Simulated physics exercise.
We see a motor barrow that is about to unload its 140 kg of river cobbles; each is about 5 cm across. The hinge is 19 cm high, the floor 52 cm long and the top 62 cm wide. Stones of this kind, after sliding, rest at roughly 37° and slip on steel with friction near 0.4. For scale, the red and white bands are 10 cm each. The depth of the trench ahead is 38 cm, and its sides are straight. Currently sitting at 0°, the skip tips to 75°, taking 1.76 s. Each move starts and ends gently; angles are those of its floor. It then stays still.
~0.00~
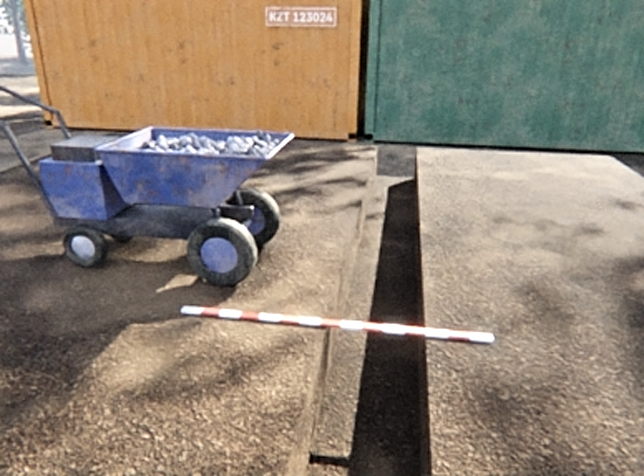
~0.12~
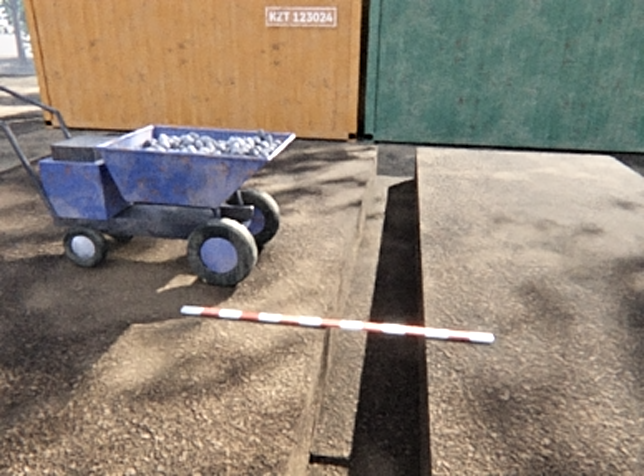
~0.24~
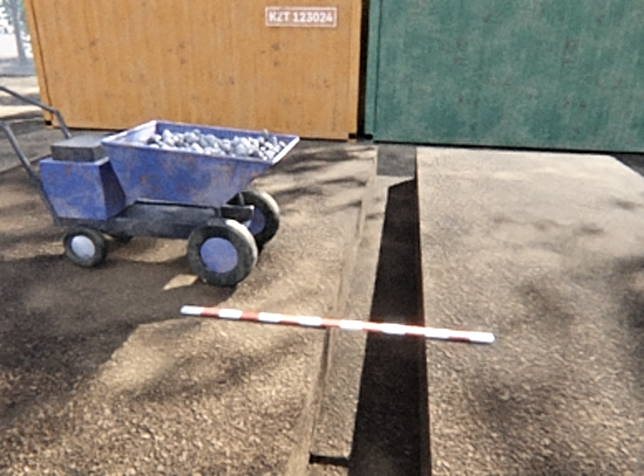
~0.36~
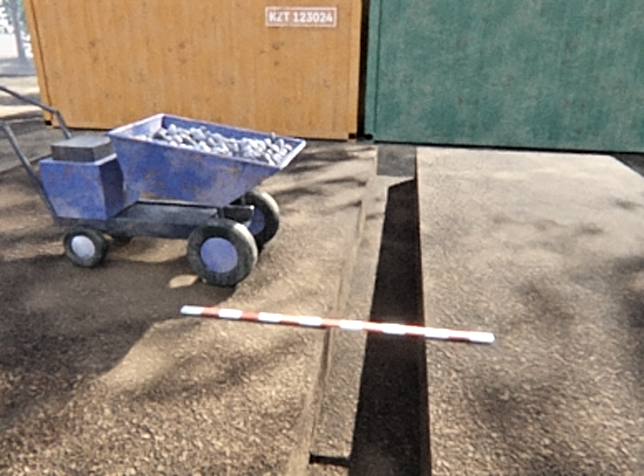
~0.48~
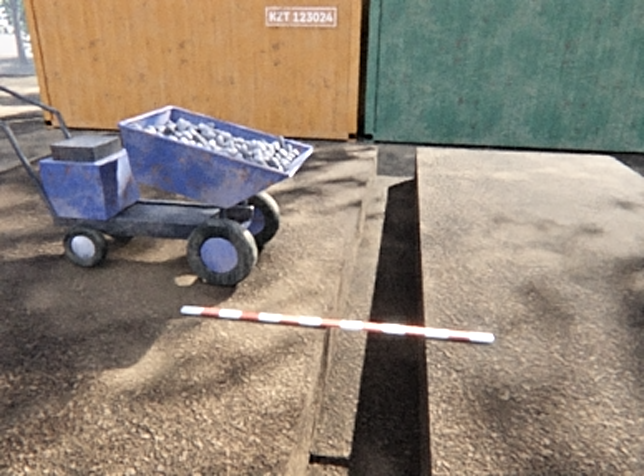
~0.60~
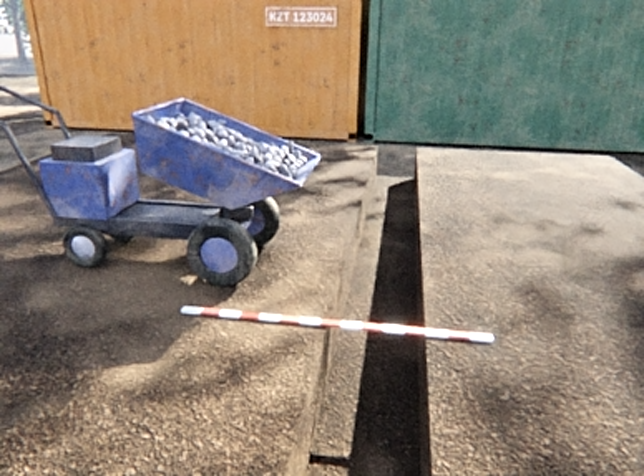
A blue motor barrow loaded with grey stones stood still on the rough ground while its skip slowly tilted, the back rising and the front lip leaning right, near a red and white striped pole.
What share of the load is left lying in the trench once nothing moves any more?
About 100 per cent.
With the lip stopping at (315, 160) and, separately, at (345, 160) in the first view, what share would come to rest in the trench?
It comes to about 90 and 50 in a hundred.
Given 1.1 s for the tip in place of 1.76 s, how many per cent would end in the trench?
In that case, around 100%.
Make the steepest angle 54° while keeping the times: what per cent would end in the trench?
It would be close to 75 percent.
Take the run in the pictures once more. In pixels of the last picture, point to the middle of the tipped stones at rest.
(383, 321).
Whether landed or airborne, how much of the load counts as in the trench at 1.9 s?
Roughly 75 percent of the load.
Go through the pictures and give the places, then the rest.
In the first picture, lip at (266, 159), floor tilted 0°, highest stones at (230, 141).
In the second picture, lip at (268, 160), floor tilted 1°, highest stones at (230, 141); the stones move at 0.1 m/s on average.
In the third picture, the skip is at 4°, its lip at (273, 163); the top of the load is at (218, 139); the stones move at 0.3 m/s on average.
In the fourth picture, the skip is at 8°, its lip at (281, 168); the top of the load is at (184, 135); the stones move at 0.4 m/s on average.
In the fifth picture, lip at (290, 176), floor tilted 14°, highest stones at (181, 129); the stones move at 0.4 m/s on average.
In the sixth picture, lip at (300, 185), floor tilted 20°, highest stones at (184, 121); the stones move at 0.5 m/s on average.
After 1.3 s the floor is at 63°; 95 % in the skip, 5 % in the trench; the foremost stones are at (360, 265).
After 1.9 s the floor is at 75°; 23 % in the skip, 77 % in the trench; the foremost stones are at (415, 325).
After 2.2 s the floor is at 75°; 3 % in the skip, 97 % in the trench; the foremost stones are at (415, 327).
After 4.2 s the floor is at 75°; 0 % in the skip, 100 % in the trench; the foremost stones are at (415, 326).
